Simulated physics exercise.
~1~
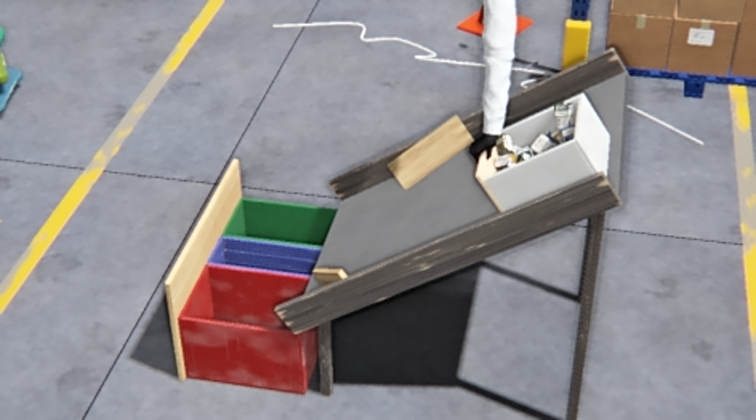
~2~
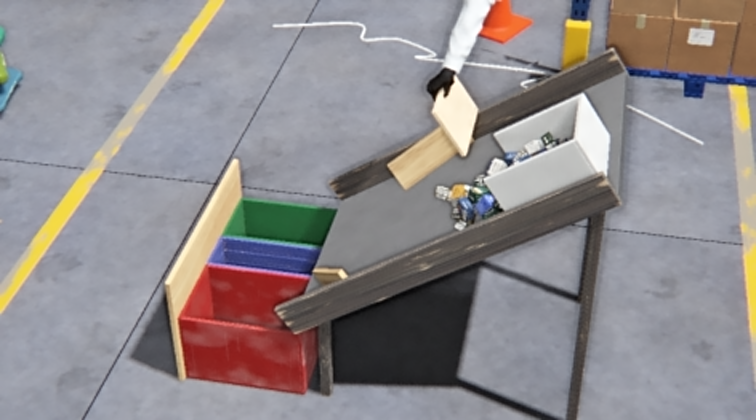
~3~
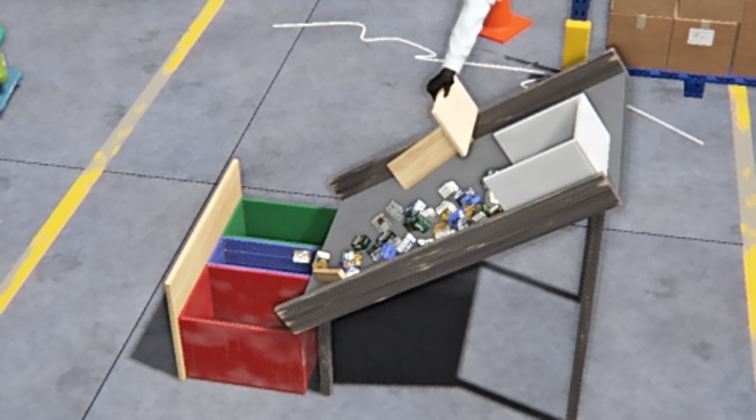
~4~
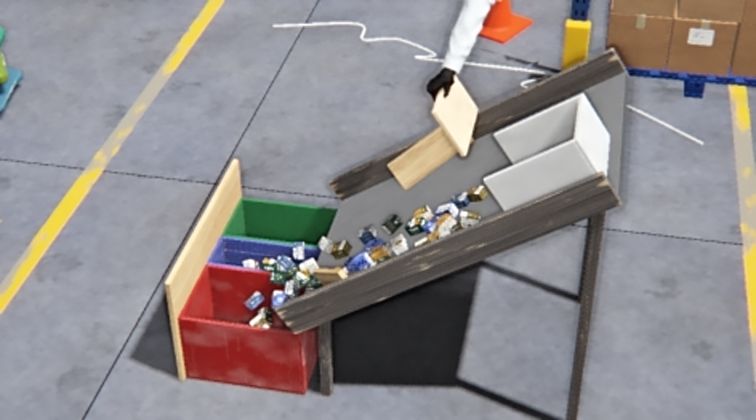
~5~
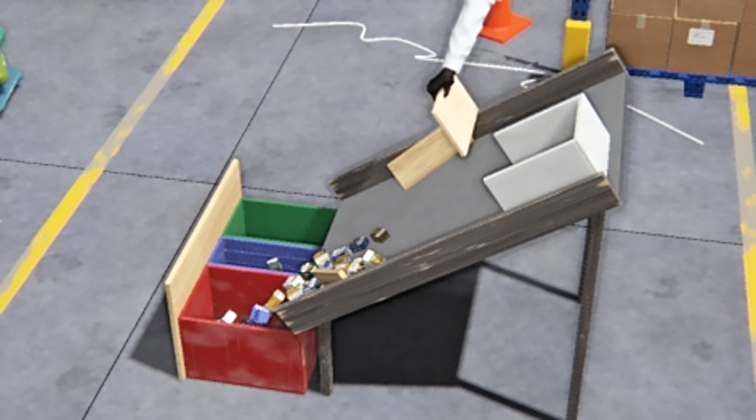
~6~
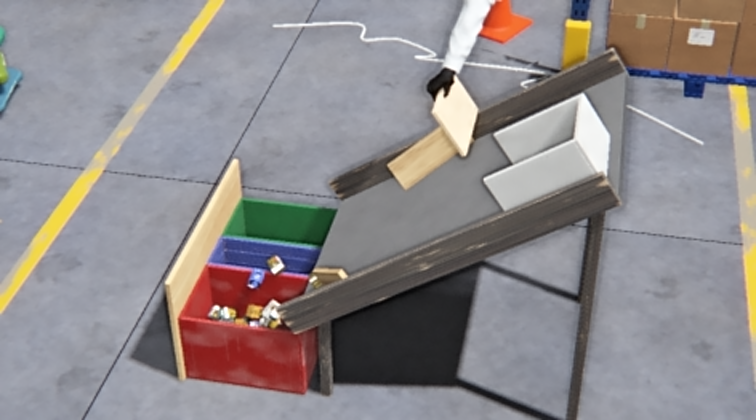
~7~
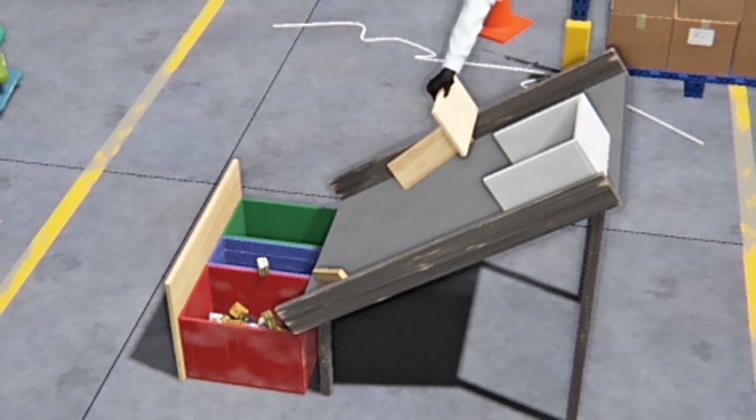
We see a gloved hand lift a wooden gate from a white pen on a tilted table, releasing small cartons that slide down between angled boards and drop into the red and blue totes, most visibly the red, leaving the slope empty and the green bin apparently unused.
